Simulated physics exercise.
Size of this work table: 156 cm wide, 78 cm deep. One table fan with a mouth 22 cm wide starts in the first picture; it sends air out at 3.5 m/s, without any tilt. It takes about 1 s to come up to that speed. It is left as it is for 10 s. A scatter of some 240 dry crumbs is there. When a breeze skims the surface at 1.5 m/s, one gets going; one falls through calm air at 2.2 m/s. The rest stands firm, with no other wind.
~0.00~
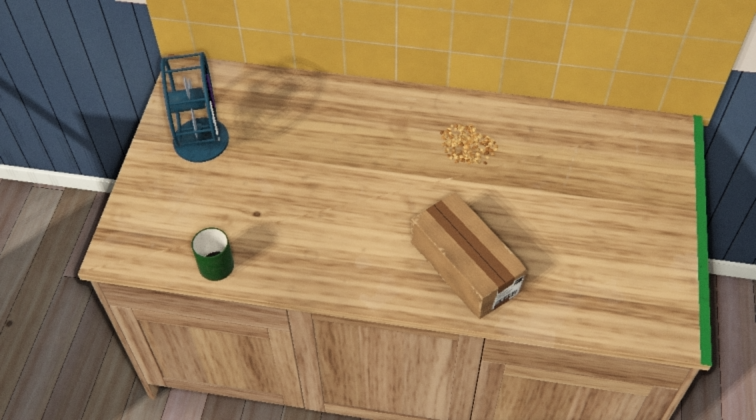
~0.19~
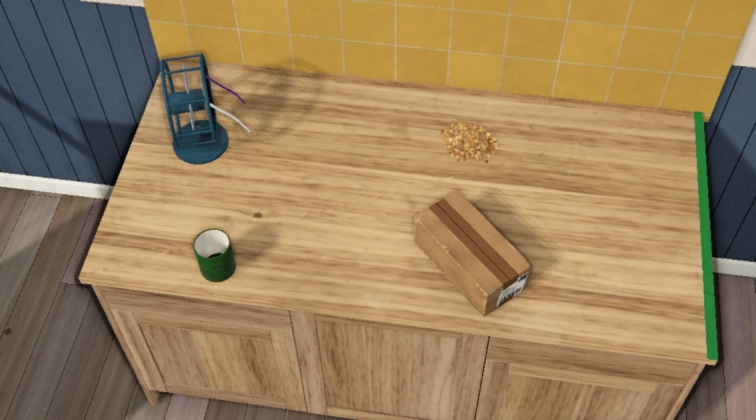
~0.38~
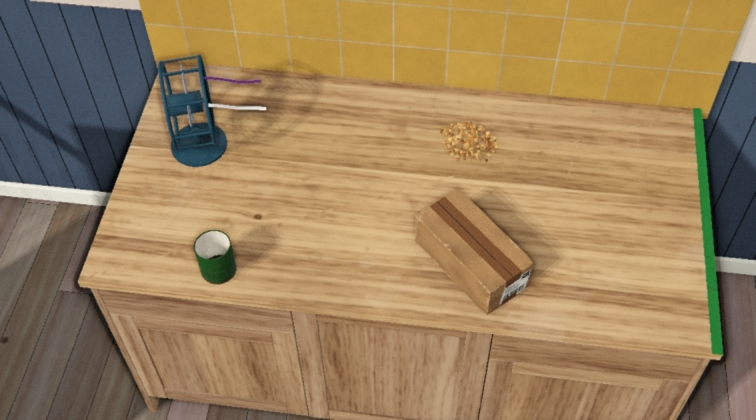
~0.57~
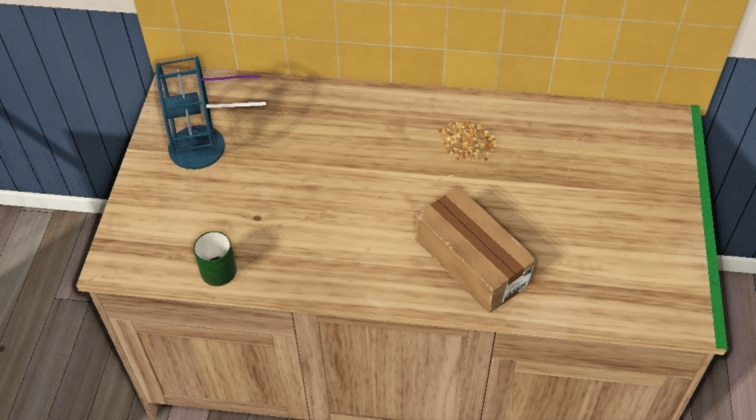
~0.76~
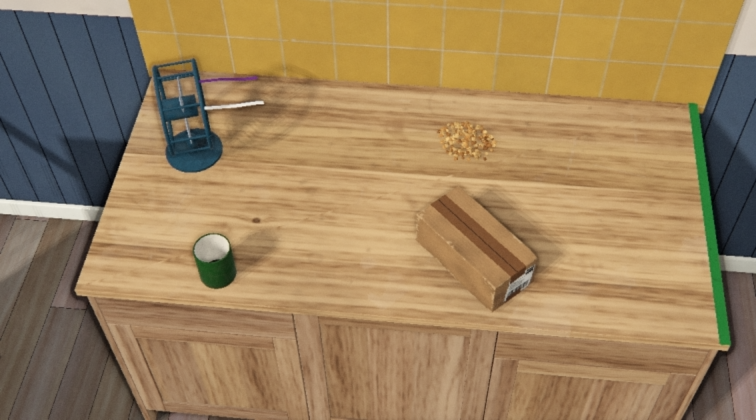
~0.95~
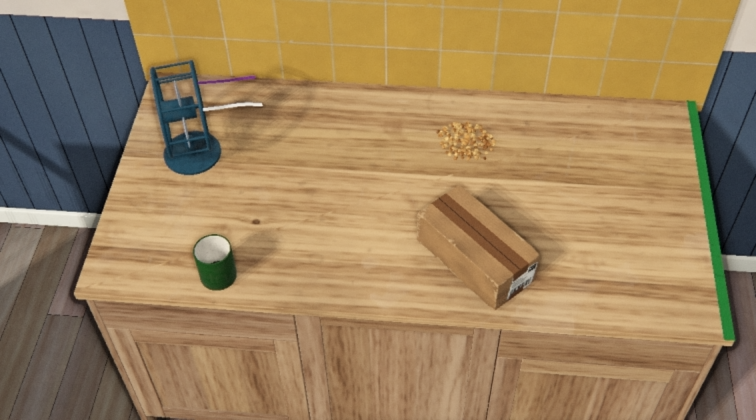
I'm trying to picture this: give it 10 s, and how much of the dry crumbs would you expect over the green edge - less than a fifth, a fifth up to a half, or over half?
Beyond half.
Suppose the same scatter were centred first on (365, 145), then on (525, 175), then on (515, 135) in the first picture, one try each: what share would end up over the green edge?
25, 70 and 100 in a hundred, respectively.
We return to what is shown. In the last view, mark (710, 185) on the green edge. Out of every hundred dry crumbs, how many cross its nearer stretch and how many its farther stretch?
Roughly 40 per cent nearer, roughly 30 per cent farther.
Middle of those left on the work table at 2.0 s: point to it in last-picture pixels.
I'd point to somewhere around (654, 224).
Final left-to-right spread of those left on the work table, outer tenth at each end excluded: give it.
About 30 cm.
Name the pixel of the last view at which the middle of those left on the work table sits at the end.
The middle is around pixel (666, 226).
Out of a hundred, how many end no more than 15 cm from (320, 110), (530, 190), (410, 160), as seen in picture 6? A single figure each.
Estimates in listed order: 0 %; 2 %; 0 %.
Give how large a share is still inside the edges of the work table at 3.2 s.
Around 30 in a hundred.
After 2.0 s, 78 % are on the move or not yet settled, 64 % are over the green edge; the middle of those still in play is near (675, 222).
After 3.2 s, 12 % are on the move or not yet settled, 74 % are over the green edge; the middle of those still in play is near (666, 226).
After 5.5 s, 11 % are on the move or not yet settled, 75 % are over the green edge; the middle of those still in play is near (659, 227).
After 10.0 s, at the end, 75 % are over the green edge; the middle of those still in play is near (666, 226).
